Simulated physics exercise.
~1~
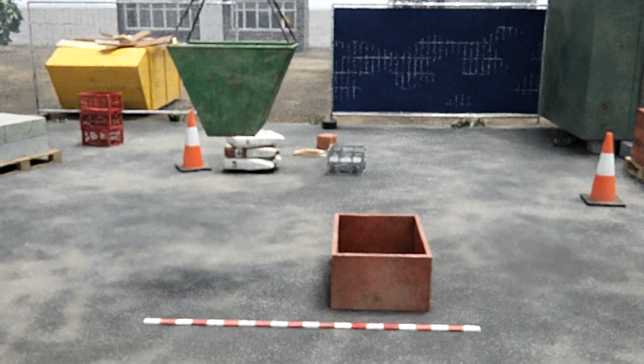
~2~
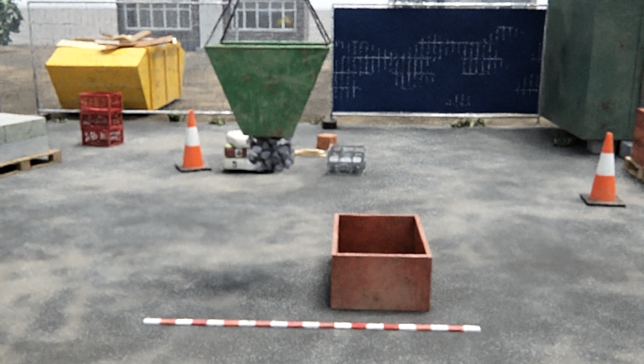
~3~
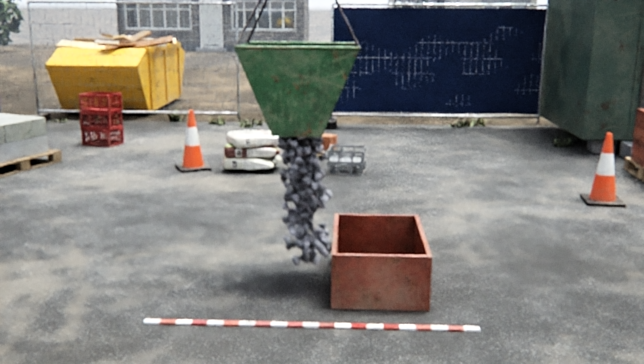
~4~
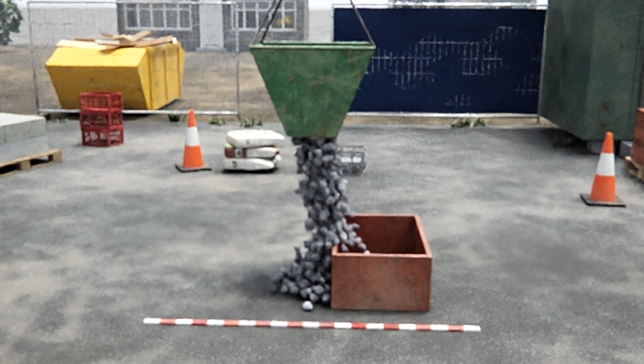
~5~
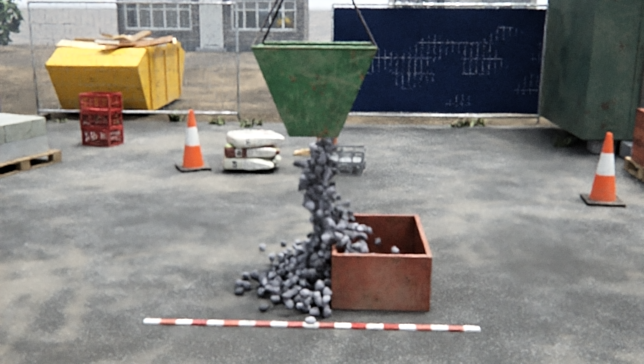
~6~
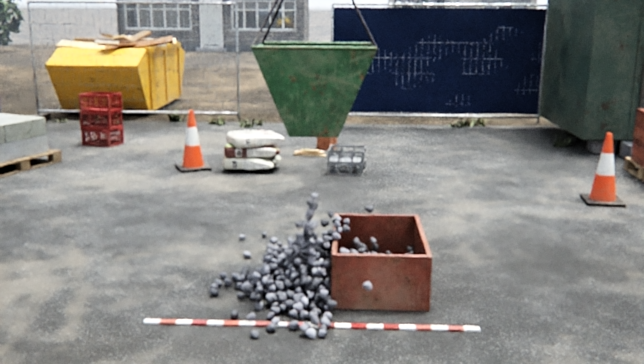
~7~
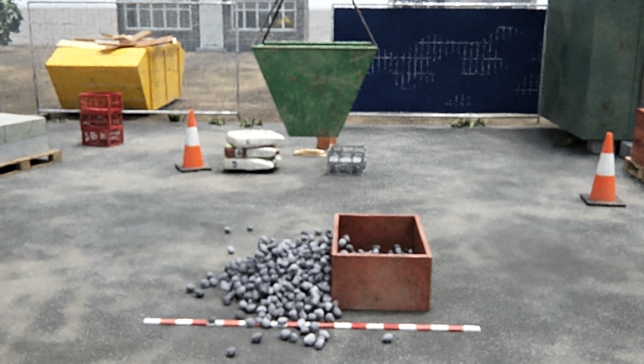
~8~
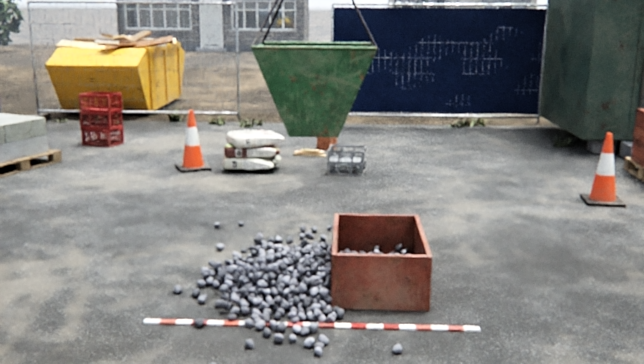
A green skip hanging from cables swung to the right and poured grey cobbles from its bottom before stopping near a reddish open bin; most landed on the ground left of the bin, spreading into a loose heap, while a smaller share ended up inside.
